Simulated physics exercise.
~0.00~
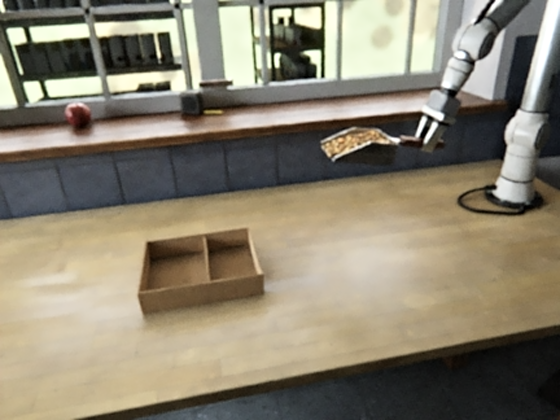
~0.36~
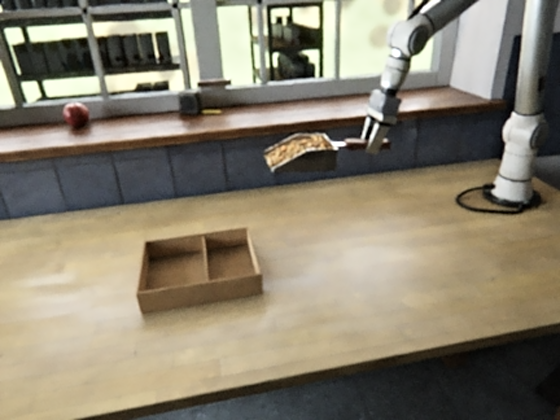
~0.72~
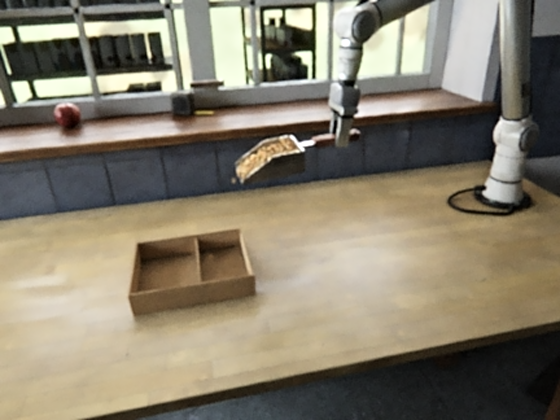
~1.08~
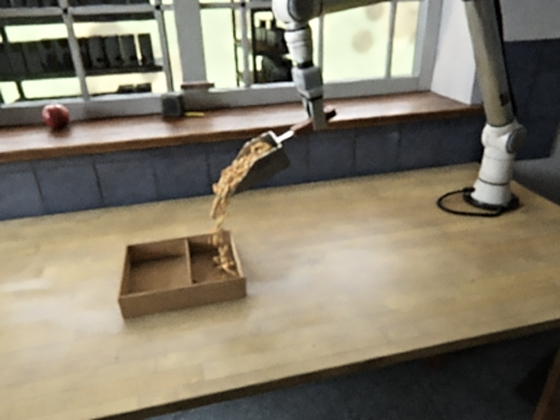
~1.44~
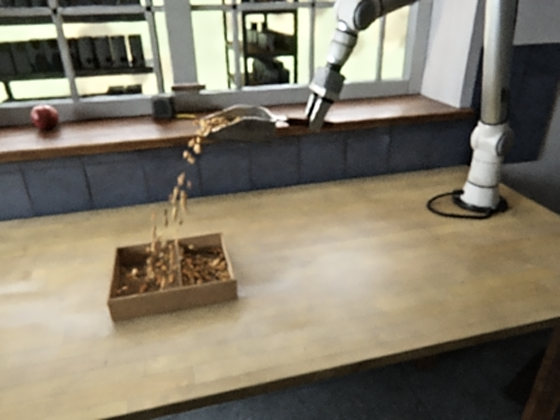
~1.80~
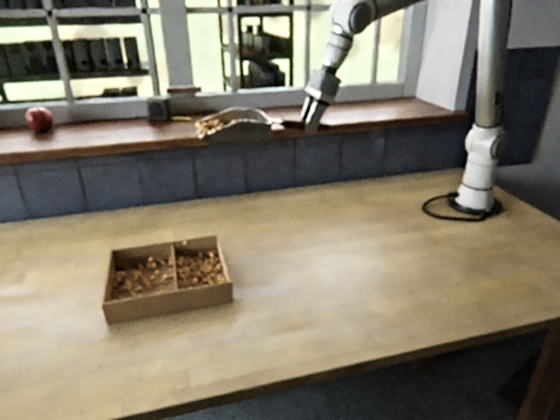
To begin with, a robot arm on the right holds a scoop heaped with small tan pieces above a wooden table, where an open brown box with two compartments sits. The arm carries the scoop left toward the box and starts to tip it forward. Pieces then pour over the front edge in a stream, landing first in the right compartment. As the arm raises the scoop and tilts it back, the trailing pieces fall into the left compartment too. Finally, the scoop stays still above the table, some pieces still in it, and both compartments hold a scattered layer.
